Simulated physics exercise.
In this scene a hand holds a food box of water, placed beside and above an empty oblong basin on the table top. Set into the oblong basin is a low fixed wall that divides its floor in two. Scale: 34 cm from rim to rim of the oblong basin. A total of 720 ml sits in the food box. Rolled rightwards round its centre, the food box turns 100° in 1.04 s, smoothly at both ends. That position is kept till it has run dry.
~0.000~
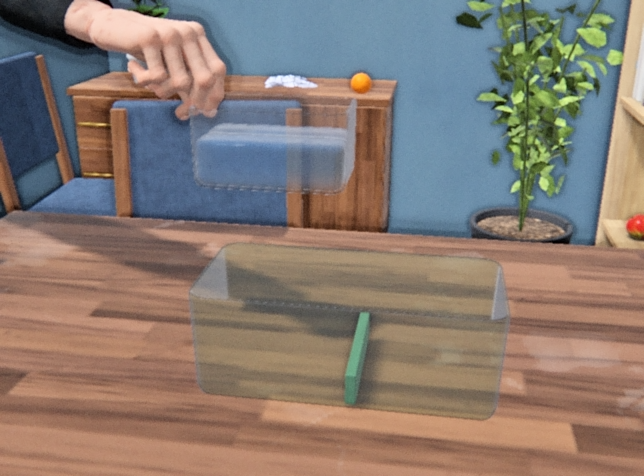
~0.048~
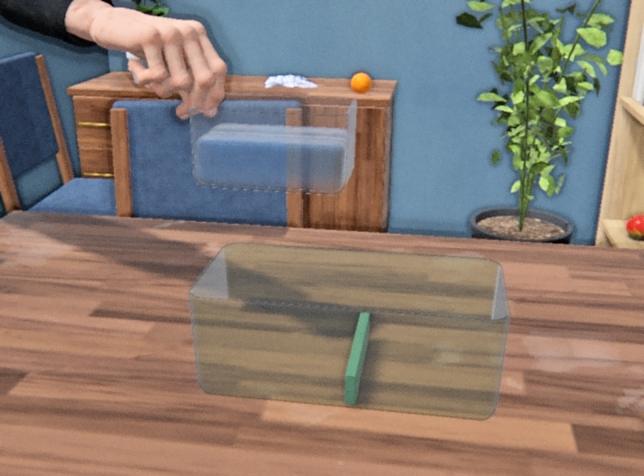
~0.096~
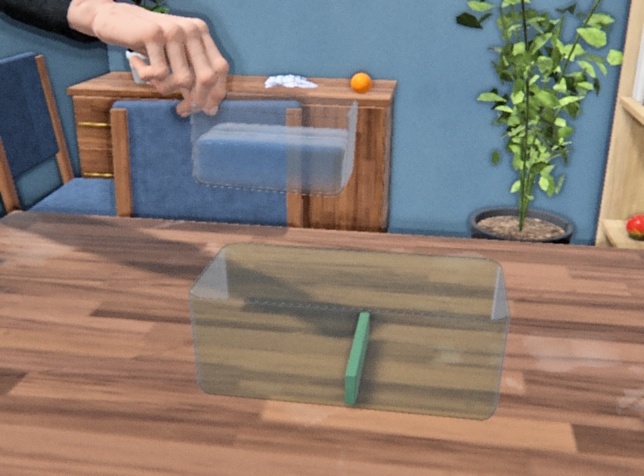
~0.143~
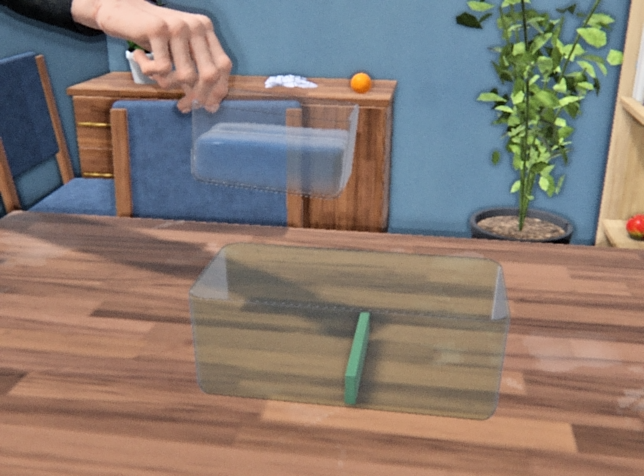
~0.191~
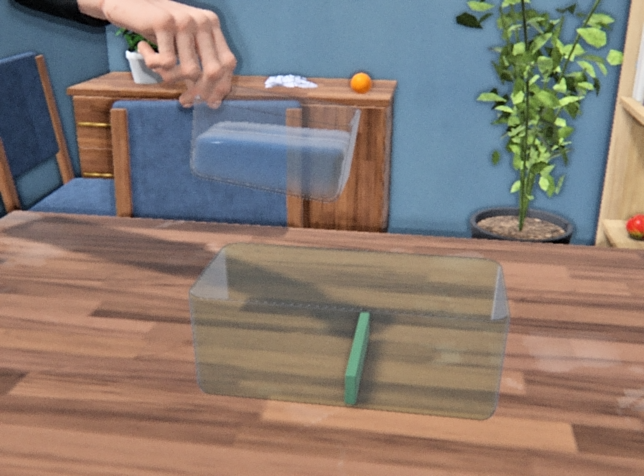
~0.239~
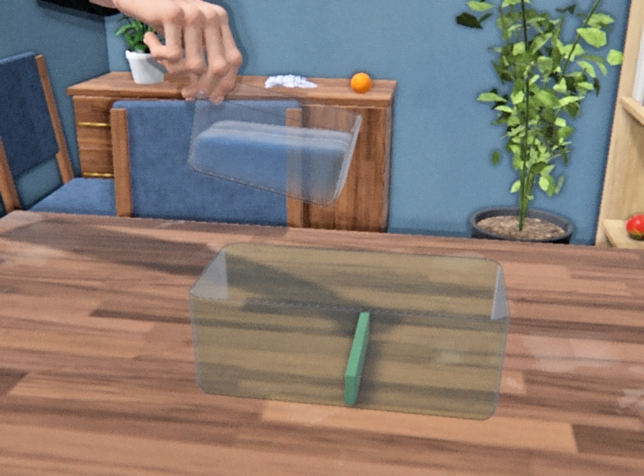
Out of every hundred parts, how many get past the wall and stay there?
About 81 out of 100.
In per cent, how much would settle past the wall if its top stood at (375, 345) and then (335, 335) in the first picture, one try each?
First try about 60 %, second try about 95 %.
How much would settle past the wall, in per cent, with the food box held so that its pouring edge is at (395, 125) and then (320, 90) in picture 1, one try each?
The first try gives 95 percent and the second 60 percent.
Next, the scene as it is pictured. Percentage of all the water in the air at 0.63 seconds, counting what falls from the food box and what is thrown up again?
It comes to about 34 percent.
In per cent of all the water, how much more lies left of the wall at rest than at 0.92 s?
Close to 12% of the whole.
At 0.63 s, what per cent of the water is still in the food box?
About 60 per cent.
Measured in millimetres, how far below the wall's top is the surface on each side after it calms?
Looks like roughly 34 mm on the left and roughly 14 mm on the right.
After 0.63 s the tilt is 66° and 61 per cent is still to pour, 0 is left of the wall and 5 right of it.
After 0.92 s the tilt is 97° and 18 per cent is still to pour, 5 is left of the wall and 66 right of it.
After 1.22 s the tilt is 100° and 3 per cent is still to pour, 14 is left of the wall and 79 right of it.
After 1.54 s the tilt is 100° and 0 per cent is still to pour, 18 is left of the wall and 81 right of it.
In the end 18 per cent lies left of the wall, 81 right of it and 1 outside.
